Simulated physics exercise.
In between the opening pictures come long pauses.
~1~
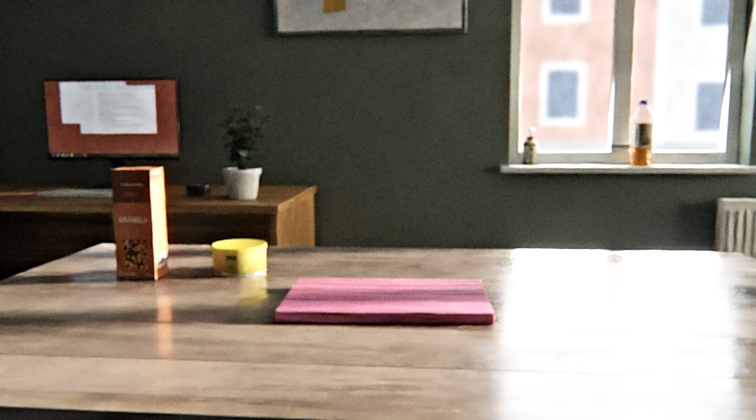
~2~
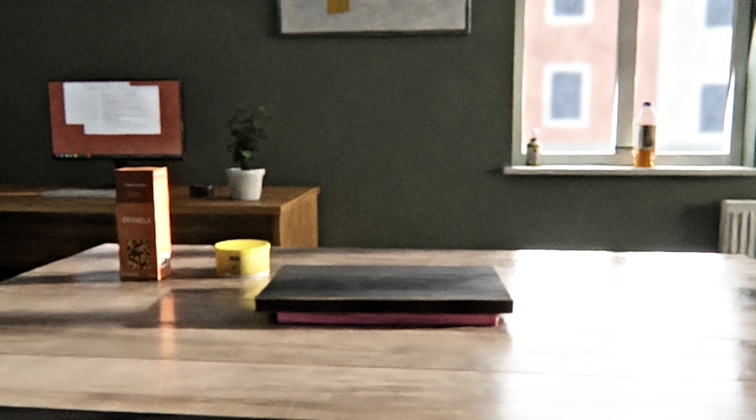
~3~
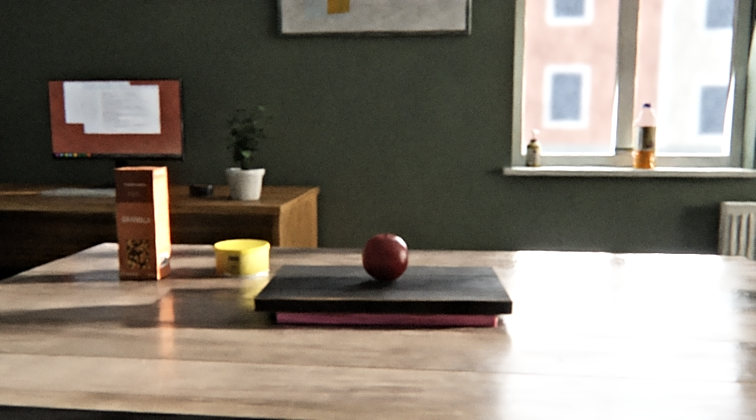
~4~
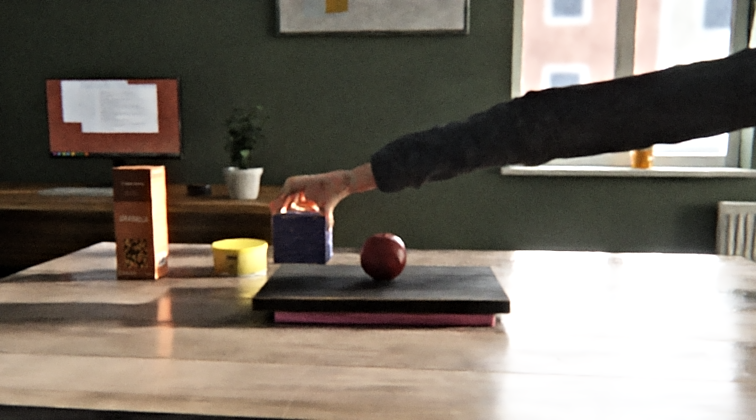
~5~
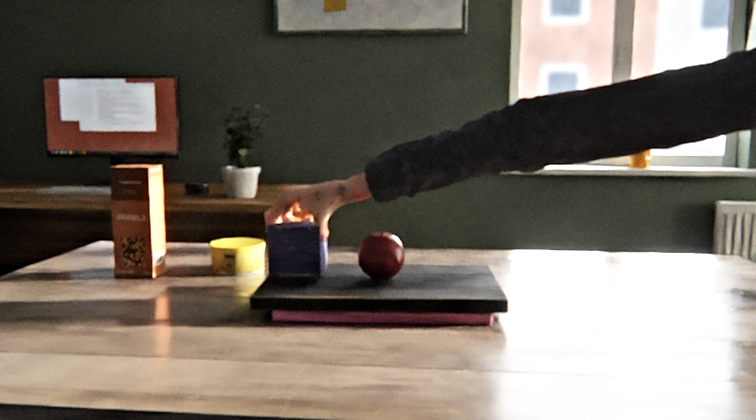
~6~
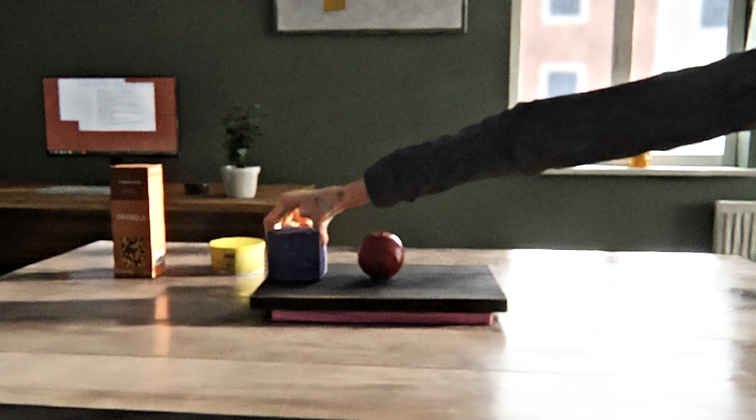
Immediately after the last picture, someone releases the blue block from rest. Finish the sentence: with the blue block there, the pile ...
The pile stands firm.
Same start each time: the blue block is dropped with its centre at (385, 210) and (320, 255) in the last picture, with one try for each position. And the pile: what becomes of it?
It caves in the first time and survives the second time.
Then, 0.70 s after the last picture, nothing has stirred.
Then, 1.60 s after the last picture, blue block resting near (297, 253).
At rest, all 6 in place. Seen from the same camera at the end, blue block near (297, 253). The pile keeps its balance.
